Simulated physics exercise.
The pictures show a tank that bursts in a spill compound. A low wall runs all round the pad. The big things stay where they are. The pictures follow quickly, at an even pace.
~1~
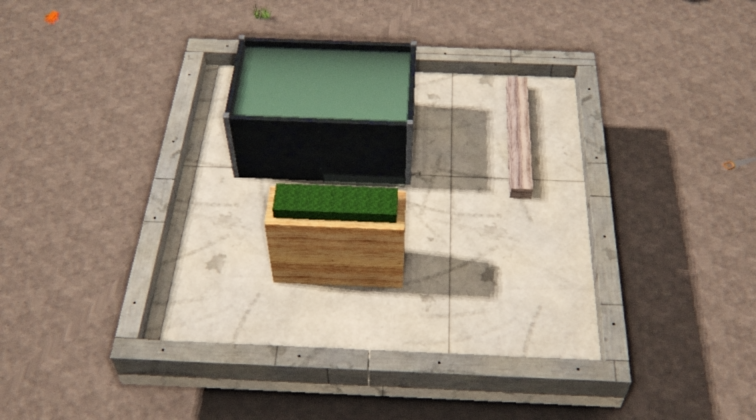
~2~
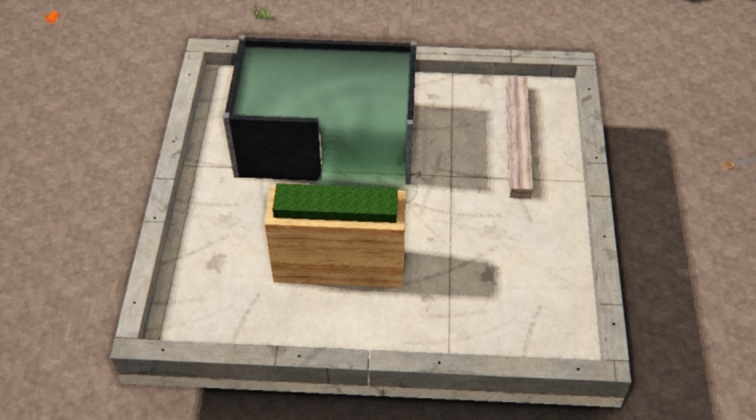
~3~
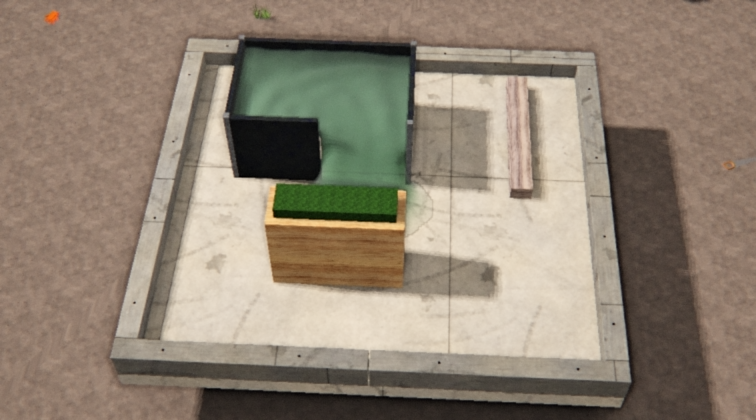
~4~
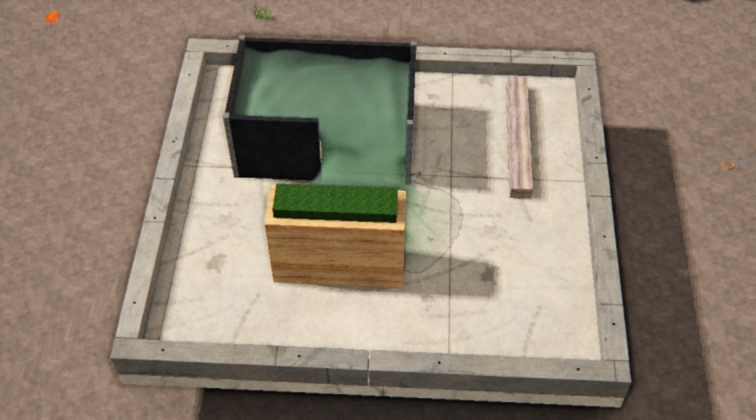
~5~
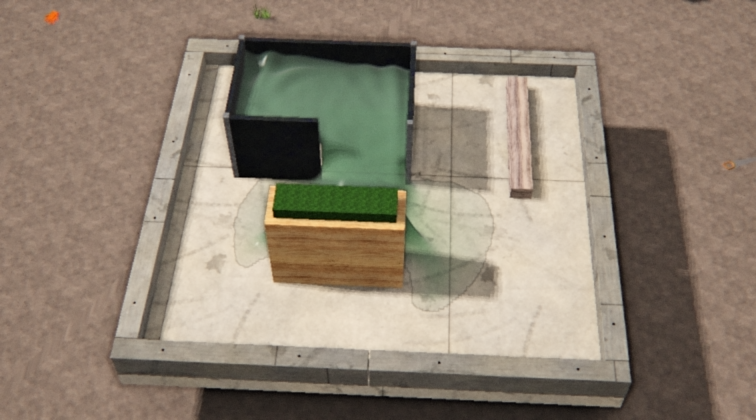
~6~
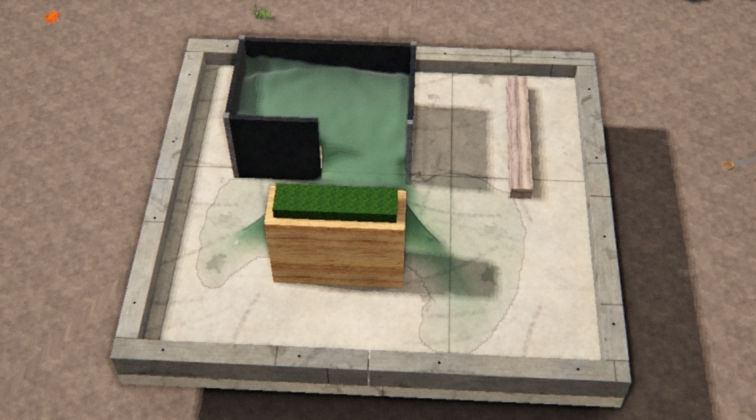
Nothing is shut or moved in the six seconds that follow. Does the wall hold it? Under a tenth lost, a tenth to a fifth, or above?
Over the wall goes less than a tenth.
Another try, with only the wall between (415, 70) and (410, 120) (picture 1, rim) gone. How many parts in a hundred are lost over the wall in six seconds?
Roughly 12 per cent.
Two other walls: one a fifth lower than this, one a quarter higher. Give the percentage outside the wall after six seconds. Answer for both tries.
About 12 and 2 per cent.
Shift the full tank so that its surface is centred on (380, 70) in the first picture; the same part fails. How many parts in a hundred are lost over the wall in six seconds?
About 12 per cent.
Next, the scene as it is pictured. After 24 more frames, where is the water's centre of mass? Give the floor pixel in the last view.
At about (382, 210).
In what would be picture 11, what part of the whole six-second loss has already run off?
Close to 0 %.
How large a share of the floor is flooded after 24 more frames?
Roughly 90 per cent.
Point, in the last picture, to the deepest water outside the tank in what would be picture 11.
I would point to (362, 244).
A moment on, water covers 30 % of the floor; the low wall has let 0 % over.
Next, water covers 40 % of the floor; the low wall has let 0 % over.
Then, water covers 65 % of the floor; the low wall has let 5 % over.
Later, water covers 75 % of the floor; the low wall has let 7 % over.
In the end, water covers 80 % of the floor; the low wall has let 7 % over.
